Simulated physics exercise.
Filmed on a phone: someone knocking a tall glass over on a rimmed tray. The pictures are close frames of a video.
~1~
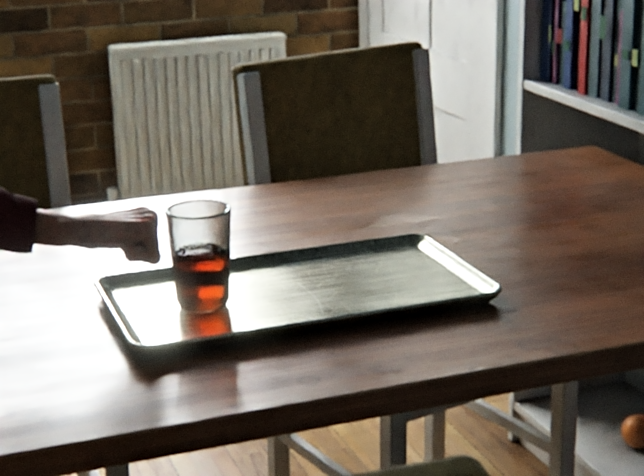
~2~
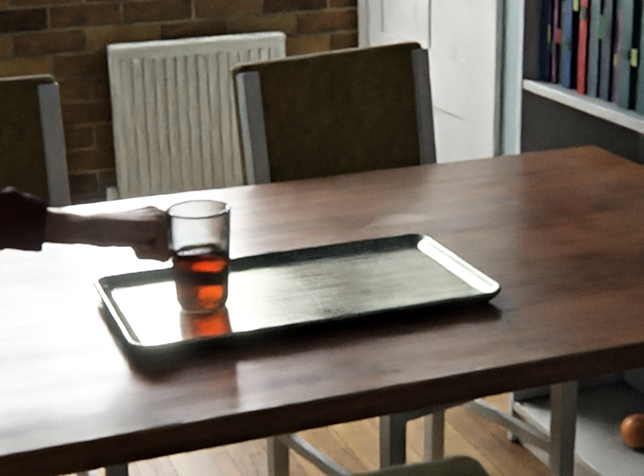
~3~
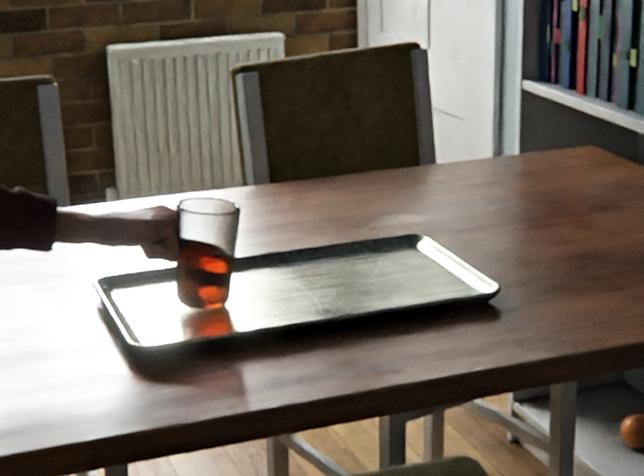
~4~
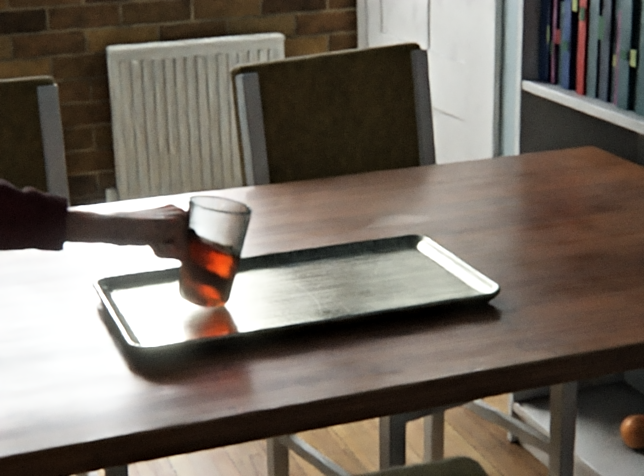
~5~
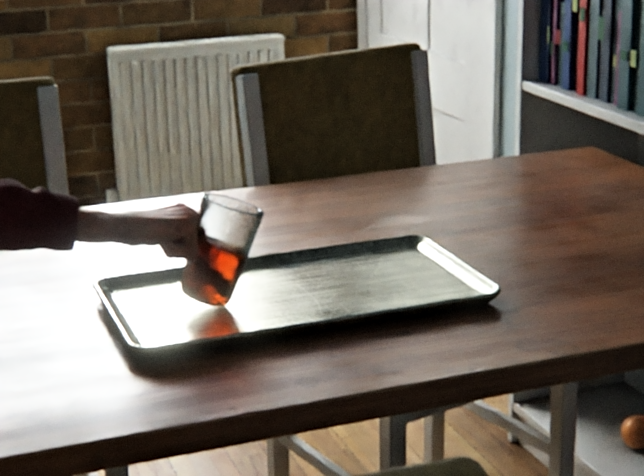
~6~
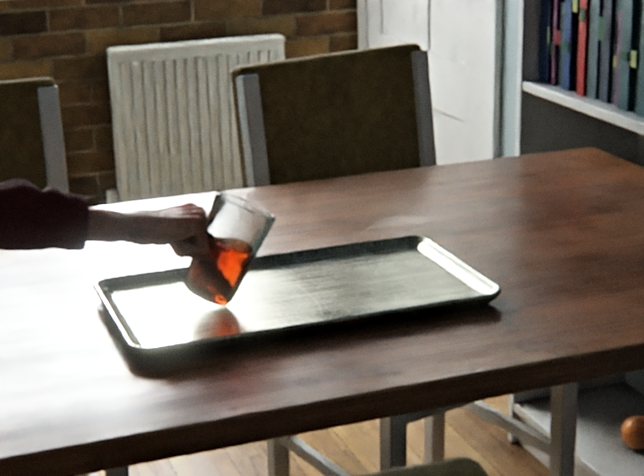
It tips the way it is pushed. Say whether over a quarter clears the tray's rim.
As it turns out, over a quarter gets off the tray.
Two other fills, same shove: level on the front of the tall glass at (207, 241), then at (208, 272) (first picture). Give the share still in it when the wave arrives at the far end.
Near 55 % and 45 %.
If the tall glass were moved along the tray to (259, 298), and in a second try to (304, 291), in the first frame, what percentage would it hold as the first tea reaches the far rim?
First some 70, then 90 per cent.
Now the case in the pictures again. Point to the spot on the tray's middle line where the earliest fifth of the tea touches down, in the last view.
Close to (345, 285).
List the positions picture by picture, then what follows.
The first frame shows tilt 0°; right rim (228, 207); surface from (174, 252) to (224, 246); the tray's far rim is at (461, 261); the tray is clear ahead.
The second frame shows tilt 0°; right rim (228, 207); surface from (173, 252) to (224, 246).
The third frame shows tilt 7°; right rim (238, 207); surface from (180, 240) to (226, 248).
The fourth frame shows tilt 13°; right rim (249, 209); surface from (187, 230) to (236, 247).
The fifth frame shows tilt 20°; right rim (260, 212); surface from (193, 242) to (243, 245).
The sixth frame shows tilt 28°; right rim (272, 217); surface from (201, 244) to (248, 241).
A moment on, the tall glass is falling and 100 per cent is in the glass, 0 on the tray and 0 above or beyond its rim.
Next, the tall glass lies on its side and 78 per cent is in the glass, 9 on the tray and 13 above or beyond its rim.
Then the tall glass lies on its side and 38 per cent is in the glass, 57 on the tray and 5 above or beyond its rim.
Later the tall glass lies on its side and 20 per cent is in the glass, 41 on the tray and 39 above or beyond its rim.
Finally, 60 per cent is held by tray and glass, 40 is off the tray.
